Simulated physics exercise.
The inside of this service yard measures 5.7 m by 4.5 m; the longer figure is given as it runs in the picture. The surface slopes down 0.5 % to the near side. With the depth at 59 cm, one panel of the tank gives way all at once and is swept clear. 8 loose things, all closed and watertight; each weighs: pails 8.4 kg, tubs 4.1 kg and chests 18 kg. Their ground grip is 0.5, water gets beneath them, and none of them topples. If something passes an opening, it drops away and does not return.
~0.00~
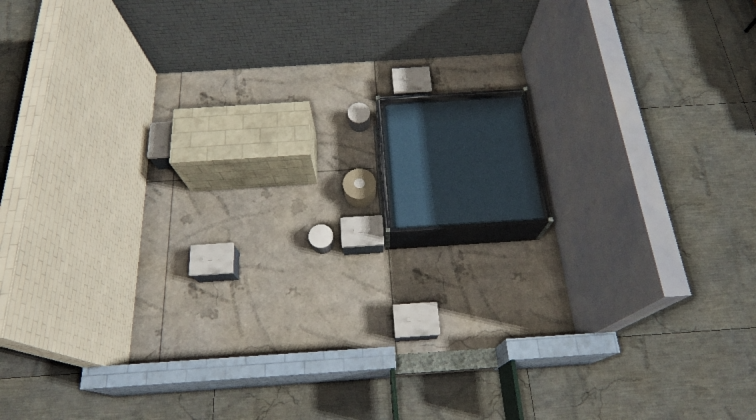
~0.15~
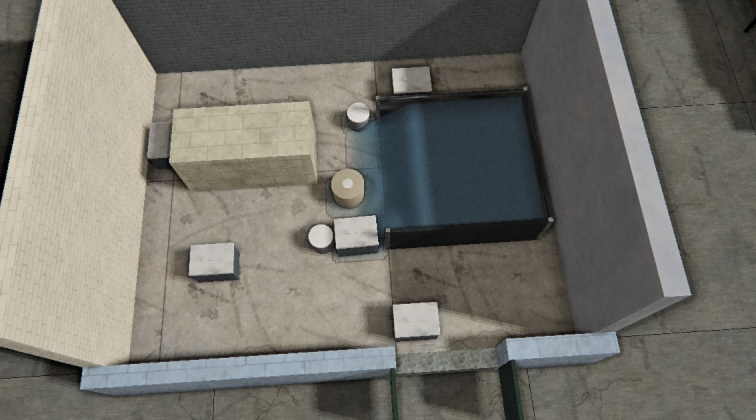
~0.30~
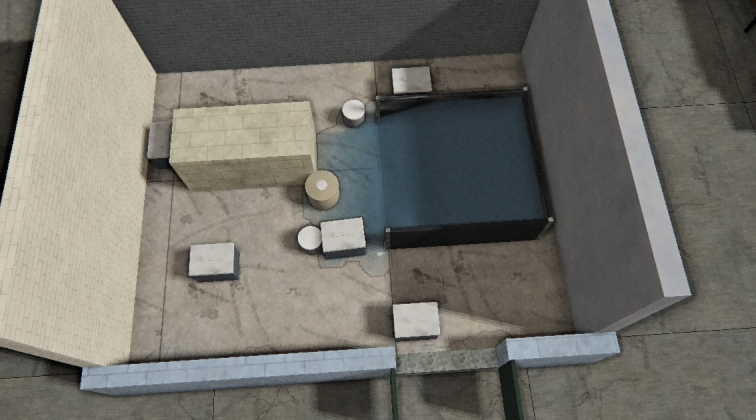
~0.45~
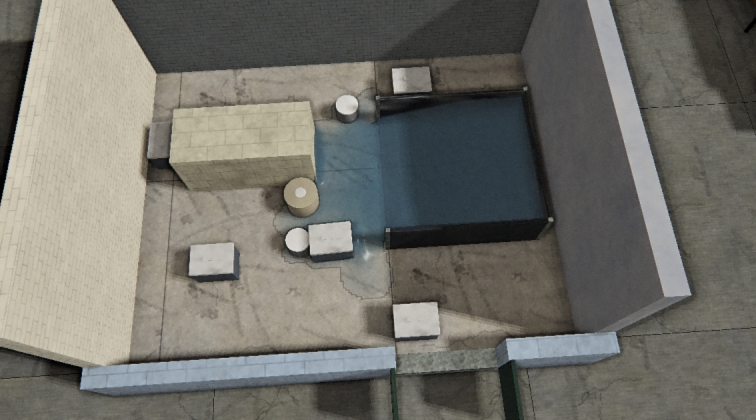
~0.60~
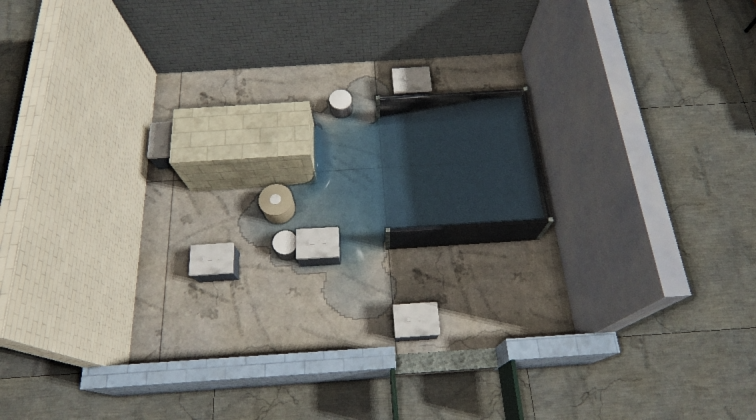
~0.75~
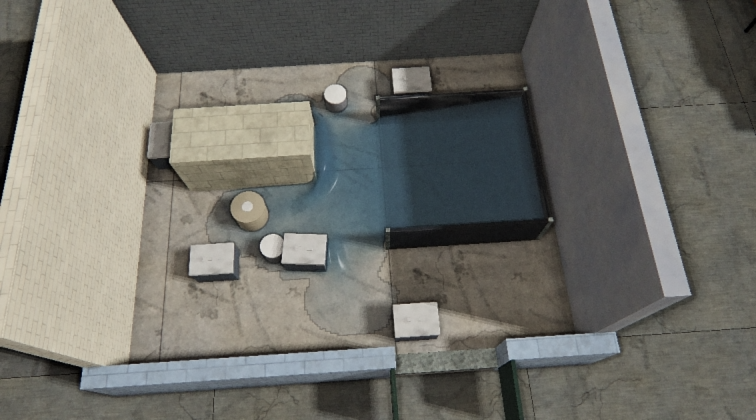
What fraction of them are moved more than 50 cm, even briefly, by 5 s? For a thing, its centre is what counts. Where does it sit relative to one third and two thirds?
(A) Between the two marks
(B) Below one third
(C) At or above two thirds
C.
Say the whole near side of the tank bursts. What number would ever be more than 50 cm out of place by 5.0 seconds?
Then the count would be 1.
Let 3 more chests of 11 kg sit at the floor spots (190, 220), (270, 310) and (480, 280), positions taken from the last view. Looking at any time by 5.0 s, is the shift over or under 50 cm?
Check, in order - exceeded, exceeded, not exceeded.
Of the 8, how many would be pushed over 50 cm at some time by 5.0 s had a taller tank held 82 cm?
That would give 7.
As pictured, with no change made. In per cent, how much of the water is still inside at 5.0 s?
Around 100 % of the water.
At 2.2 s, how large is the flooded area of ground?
I'd estimate close to 17 m2.
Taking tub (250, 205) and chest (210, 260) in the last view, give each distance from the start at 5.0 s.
The first ends 300 centimetres from its start and the second 60 centimetres.
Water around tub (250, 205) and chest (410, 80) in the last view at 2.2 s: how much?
Around 22 cm and 1 cm.
After 1.1 s 4 of 8 are over 50 cm from their spots; 1 afloat.
After 2.2 s 5 of 8 are over 50 cm from their spots; 5 afloat.
After 3.5 s 5 of 8 are over 50 cm from their spots; 5 afloat.
After 5.0 s 5 of 8 are over 50 cm from their spots, and 6 have been at some point; 5 afloat.
